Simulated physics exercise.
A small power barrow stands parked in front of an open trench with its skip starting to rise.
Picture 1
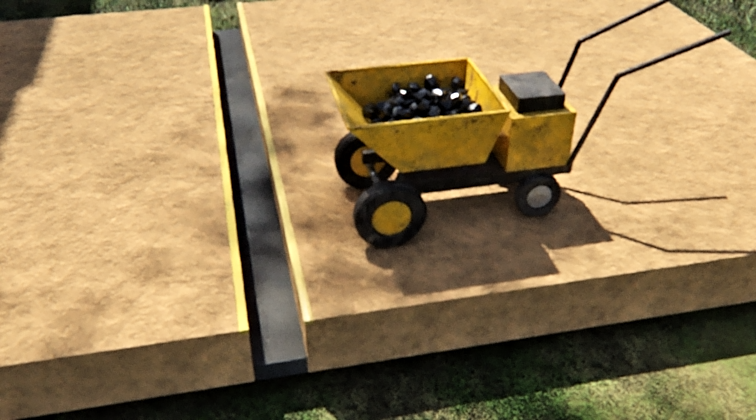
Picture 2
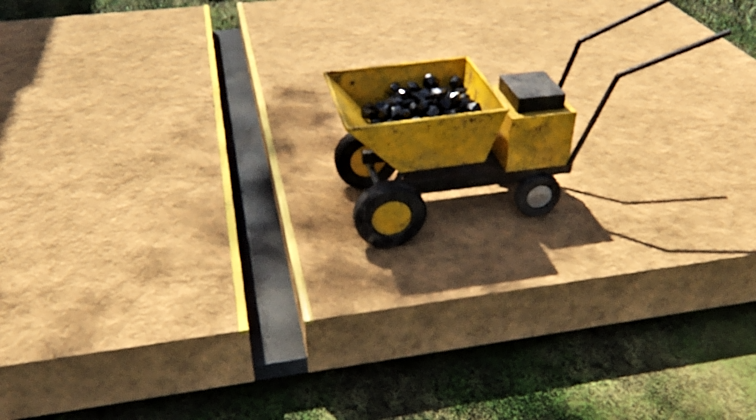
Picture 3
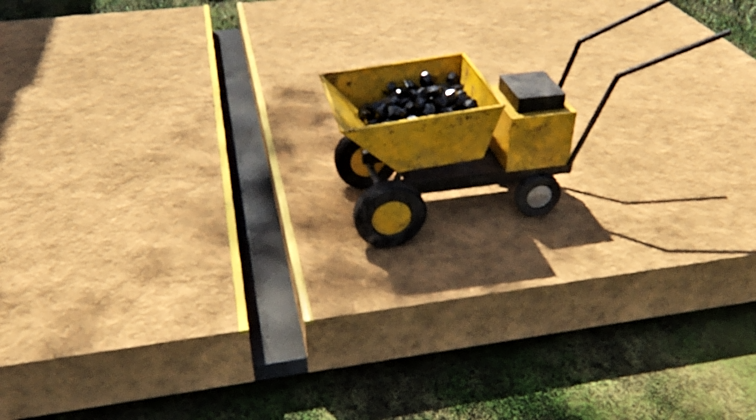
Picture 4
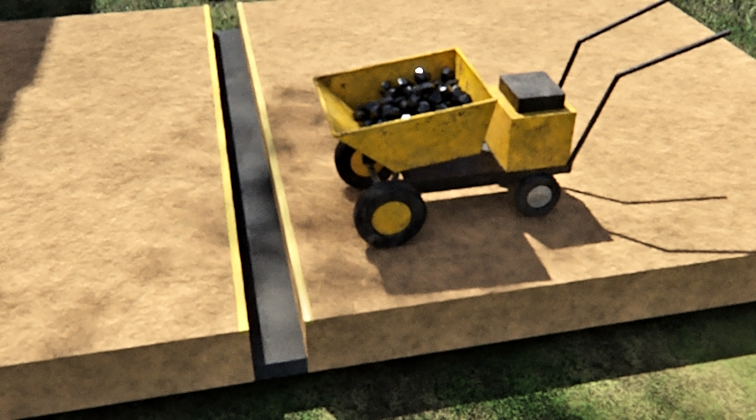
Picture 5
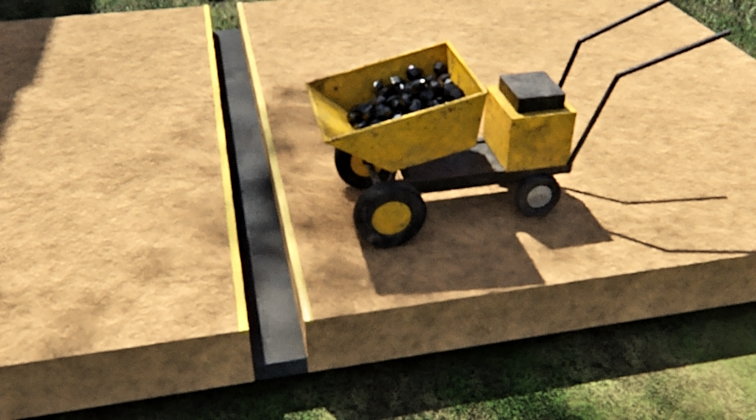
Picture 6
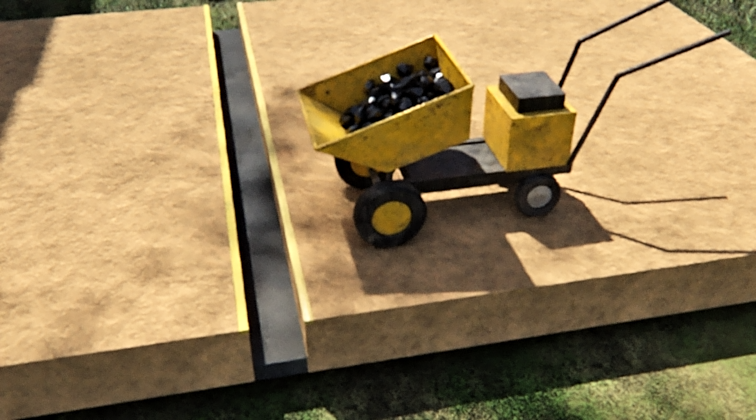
A yellow power barrow with a skip of black coal lumps, a dark-topped engine box and long black handles stands on a tan, earthy slab, seen from above and to one side. To its left, a narrow dark trench edged in yellow crosses the slab, with grass beyond. The skip slowly rises and tilts leftward, its shadow shifting, while the wheels and the view stay still.
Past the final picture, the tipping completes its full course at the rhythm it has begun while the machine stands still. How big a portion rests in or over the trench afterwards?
A majority of it.
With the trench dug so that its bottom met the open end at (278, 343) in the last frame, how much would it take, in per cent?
The share would be around 60 in a hundred.
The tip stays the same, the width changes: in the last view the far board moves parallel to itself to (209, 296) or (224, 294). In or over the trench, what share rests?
100 %, then 100 %.
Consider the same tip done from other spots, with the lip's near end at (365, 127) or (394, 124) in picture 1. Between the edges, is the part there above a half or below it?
So the first stop would give past the halfway mark, while the second would give past the halfway mark.
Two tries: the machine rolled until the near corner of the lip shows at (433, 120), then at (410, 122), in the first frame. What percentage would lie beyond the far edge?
About 0 %, then 0 %.
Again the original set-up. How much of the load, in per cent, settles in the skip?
It ends up near 0 per cent.
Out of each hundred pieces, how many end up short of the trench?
That share comes out near 0 in a hundred.
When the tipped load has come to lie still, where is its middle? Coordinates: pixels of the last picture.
Near (258, 247), more or less.
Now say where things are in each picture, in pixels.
In the first frame, lip of the skip (349, 129), level; top of the load (426, 107), lumps of coal; first edge of the trench (301, 283); far edge (239, 292), the trench under half as wide as the skip, and about as deep as wide.
In the second frame, lip of the skip (347, 130), level; top of the load (425, 106).
In the third frame, lip of the skip (342, 132), tipped barely; top of the load (435, 102).
In the fourth frame, lip of the skip (335, 136), tipped a little; top of the load (430, 99).
In the fifth frame, lip of the skip (326, 142), tipped a little; top of the load (422, 95).
In the sixth frame, lip of the skip (317, 150), tipped clearly; top of the load (424, 94); first edge of the trench (301, 283); far edge (239, 292).
Just after the last frame, skip tipped steeply; every one in the skip.
A moment on, skip tipped right over; the larger part in the skip; roughly a quarter in or heaped over the trench.
Further on, skip tipped right over; about a tenth in the skip; the larger part in or heaped over the trench; about a tenth beyond it.
When it is over, skip tipped right over; the larger part in or heaped over the trench; about a tenth beyond it.
